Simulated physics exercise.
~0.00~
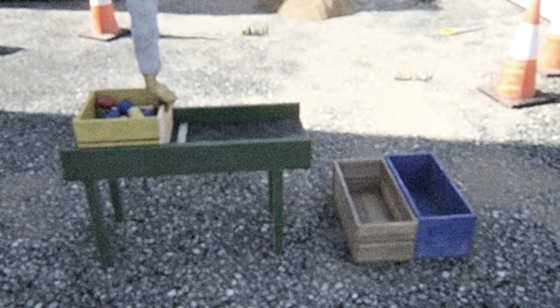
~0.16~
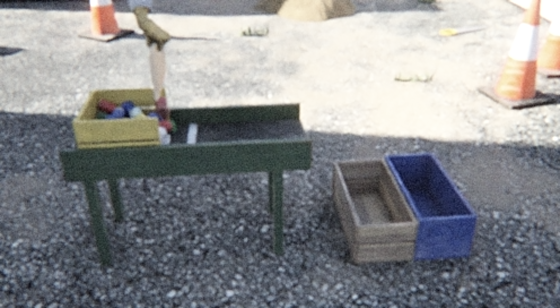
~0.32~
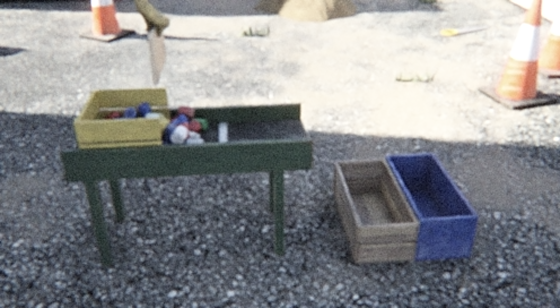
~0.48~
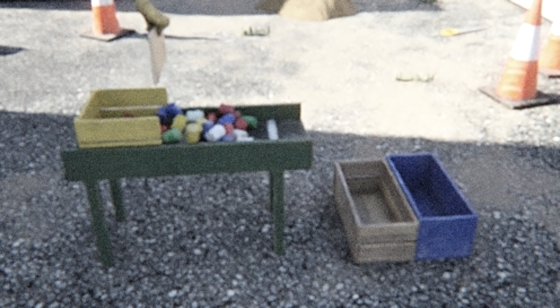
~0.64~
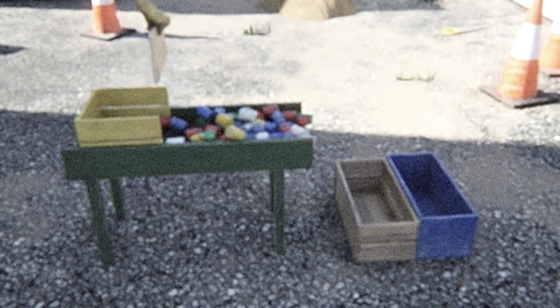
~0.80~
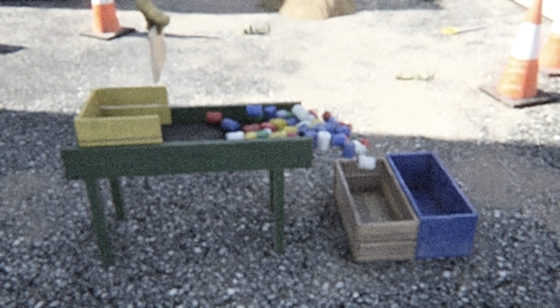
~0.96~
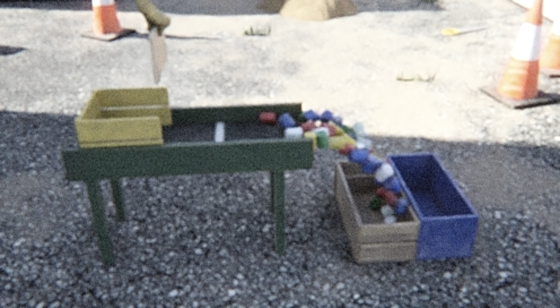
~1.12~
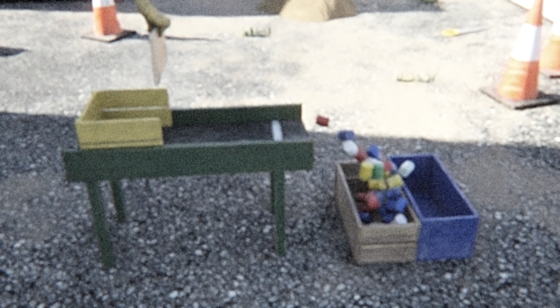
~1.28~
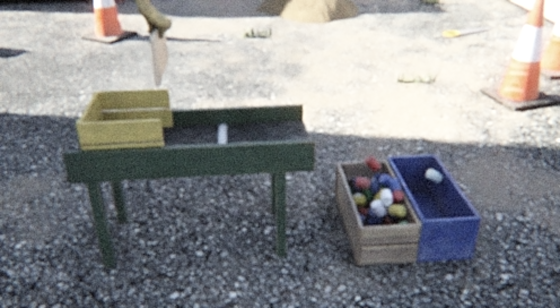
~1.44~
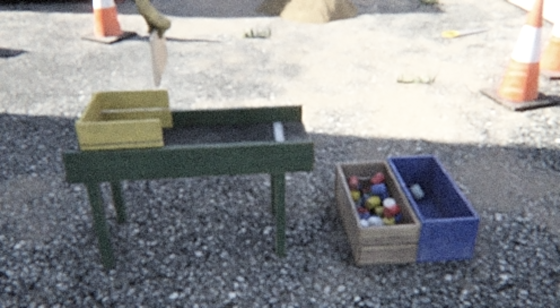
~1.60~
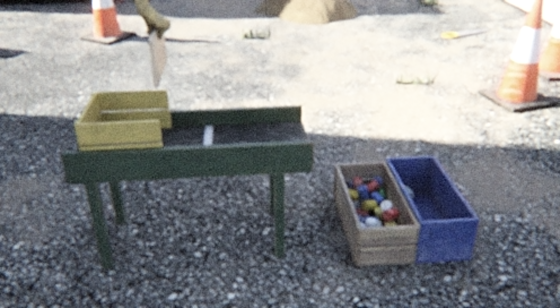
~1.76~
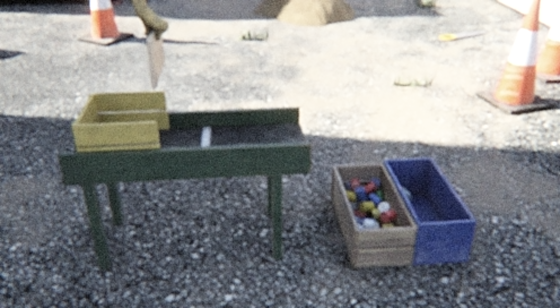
A hand lifted the gate from a yellow pen on a green belt table, and the colourful jars inside rode right and tumbled off the end, nearly all landing in the wooden bin while a stray dropped into the blue tub beyond.
